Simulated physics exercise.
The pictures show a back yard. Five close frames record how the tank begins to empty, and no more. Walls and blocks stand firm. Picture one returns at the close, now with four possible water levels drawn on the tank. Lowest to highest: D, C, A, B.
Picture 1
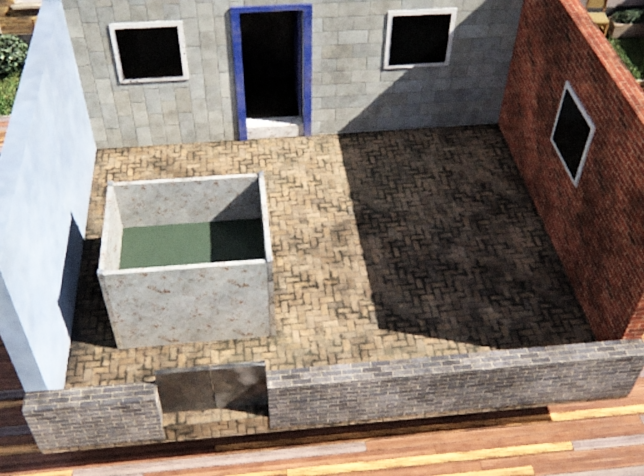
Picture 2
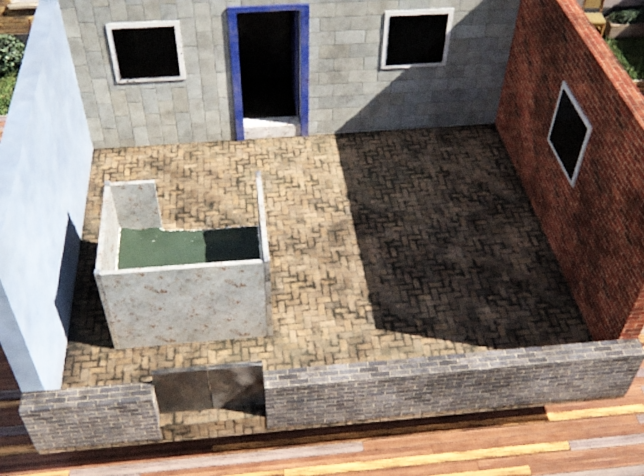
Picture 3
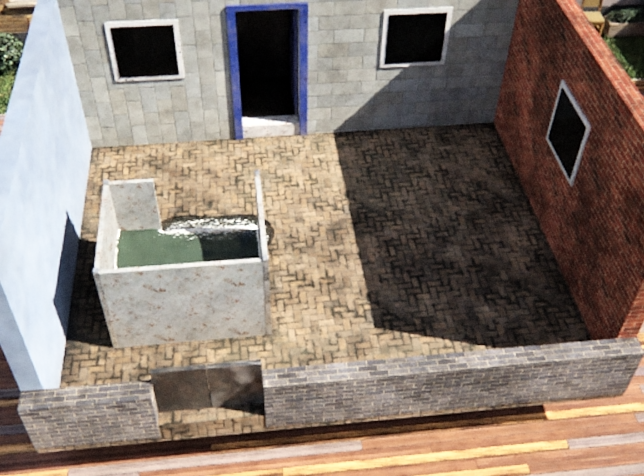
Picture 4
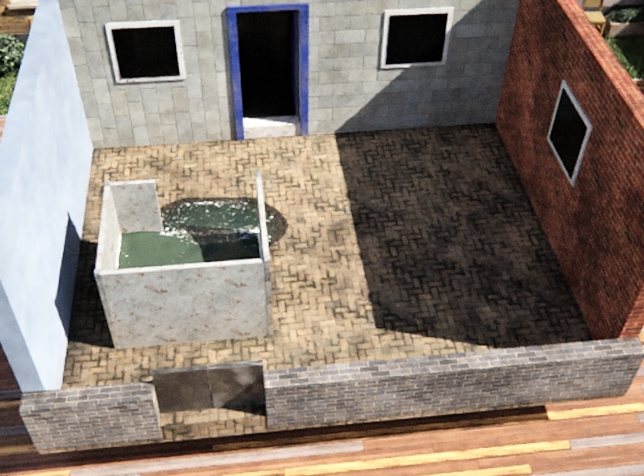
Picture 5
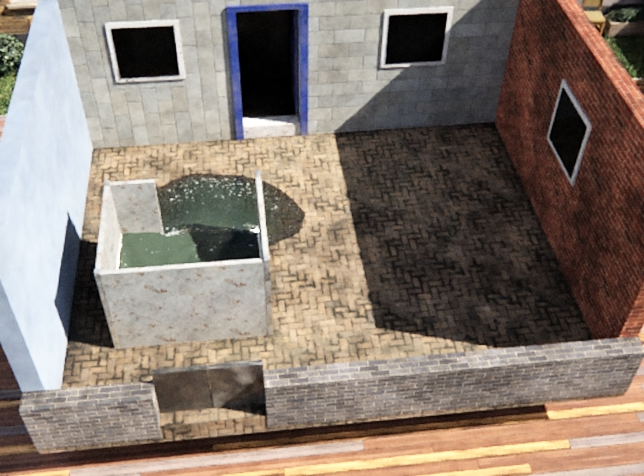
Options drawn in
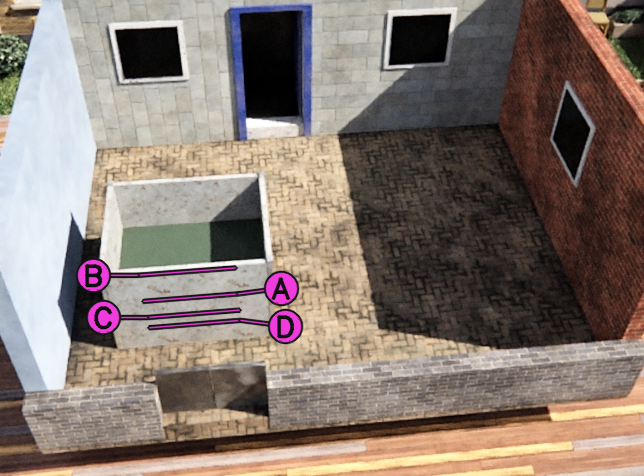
A walled back yard with patterned paving is seen from above, in sunlight with a broad shadow on the right. A pale tank of dark green water stands at left, between a grey house wall with a blue doorway behind, a pale blue wall, a red brick wall and a low grey front wall. Most of the tank's back side vanishes, and water pours through, foaming and spreading backward and rightward, while the view stays almost still.
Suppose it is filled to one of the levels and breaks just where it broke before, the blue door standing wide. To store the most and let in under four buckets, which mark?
Go for C.
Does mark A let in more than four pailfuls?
Yes.
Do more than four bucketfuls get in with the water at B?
Yes.
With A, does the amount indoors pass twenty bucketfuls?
No, it does not.
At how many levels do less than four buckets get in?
Two.
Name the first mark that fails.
It is A.
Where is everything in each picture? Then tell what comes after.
In the first frame, water in the tank at rest, its middle at (193, 263); foot of the blue doorway at (276, 137); shut gate at (211, 373).
In the second frame, water covers 1 % of the ground, its front hidden from here.
In the third frame, water covers 3 % of the ground, its front hidden from here.
In the fourth frame, front seen at (277, 220), 6 % of the ground wet.
In the fifth frame, front seen at (287, 205), 11 % of the ground wet.
On the marked copy, A at (191, 297); B at (186, 271); C at (193, 313); D at (195, 324); from the bottom up D, C, A, B.
With A, about 9 bucketfuls get in.
With B, dozens of bucketfuls pour in.
With C, a bucket or two gets in.
With D, nothing gets over.
